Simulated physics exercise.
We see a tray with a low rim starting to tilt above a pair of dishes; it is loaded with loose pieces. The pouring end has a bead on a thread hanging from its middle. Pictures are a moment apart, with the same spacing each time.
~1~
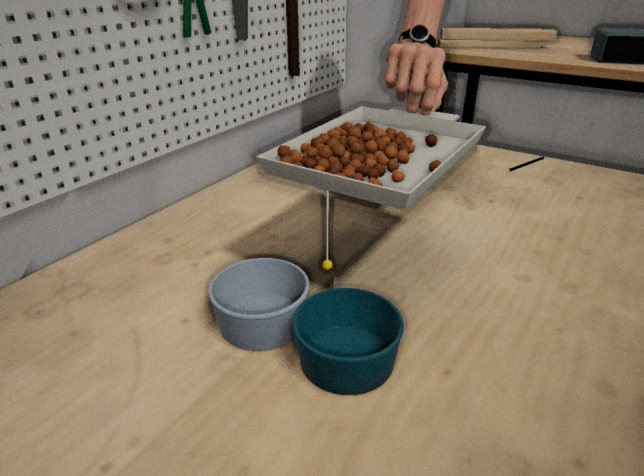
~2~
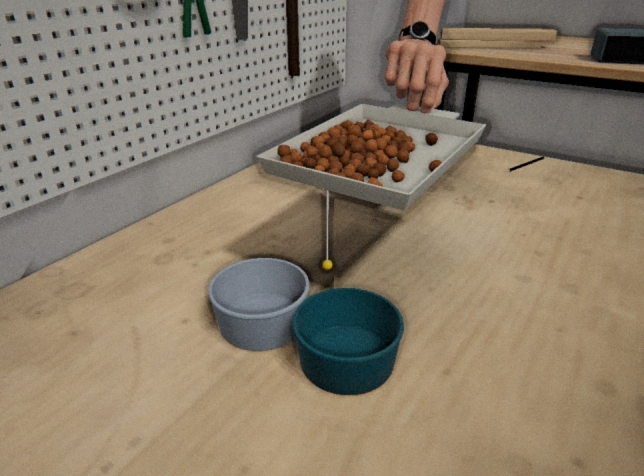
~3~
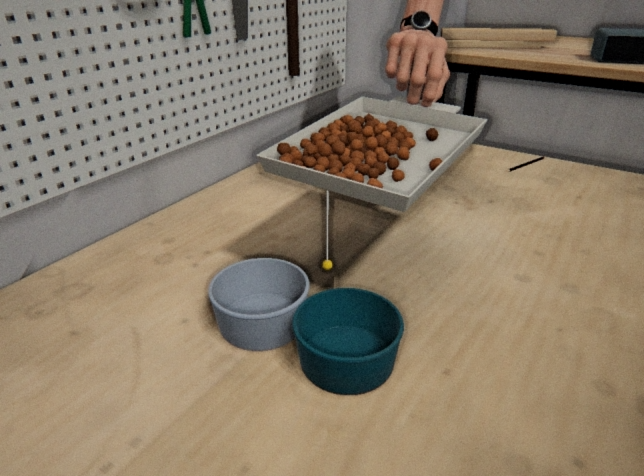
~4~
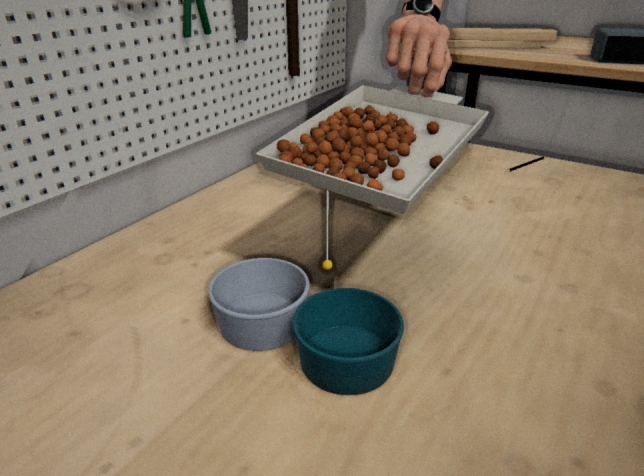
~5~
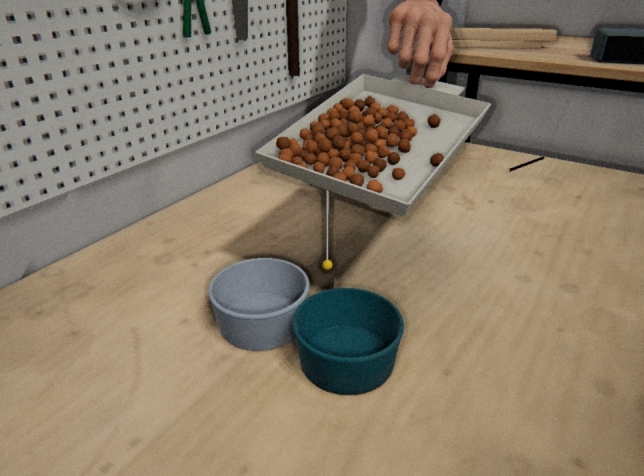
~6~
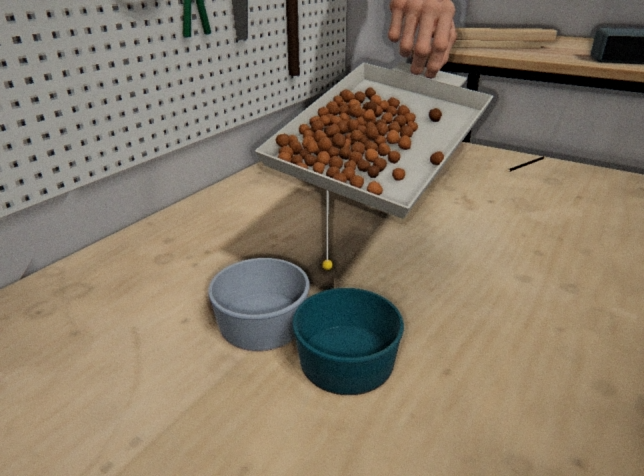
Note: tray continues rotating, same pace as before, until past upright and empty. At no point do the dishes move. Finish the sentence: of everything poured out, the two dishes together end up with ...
They end up with the majority of it.
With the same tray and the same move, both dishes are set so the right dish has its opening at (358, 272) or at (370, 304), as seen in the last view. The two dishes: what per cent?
Roughly 0 % and 80 %.
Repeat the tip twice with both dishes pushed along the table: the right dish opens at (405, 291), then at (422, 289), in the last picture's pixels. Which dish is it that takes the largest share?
Try 1: The dish to the right; try 2: The dish to the right.
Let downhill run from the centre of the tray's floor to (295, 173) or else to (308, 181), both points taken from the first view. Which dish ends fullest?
Try one: The leftmost dish. Try two: The leftmost dish.
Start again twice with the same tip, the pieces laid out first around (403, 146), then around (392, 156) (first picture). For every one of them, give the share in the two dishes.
You'd get near 60 percent first and near 50 percent next.
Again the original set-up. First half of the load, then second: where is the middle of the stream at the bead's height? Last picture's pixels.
Roughly (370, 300) first, then roughly (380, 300).
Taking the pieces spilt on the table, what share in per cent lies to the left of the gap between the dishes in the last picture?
Around 10 percent of the pieces.
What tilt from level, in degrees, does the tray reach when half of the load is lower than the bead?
It is at around 100 degrees.
Shortly afterwards, tray tipped steeply; all but a few on the tray; a little in the air.
Next, tray tipped right over; the bulk on the tray; a little in the right dish; a little outside both; only a few in the air.
Some moments later, tray tipped past a quarter turn; near two thirds in the right dish; only a few in the left dish; near a third outside both.
In the end, tray tipped past a quarter turn; near two thirds in the right dish; only a few in the left dish; near a third outside both.
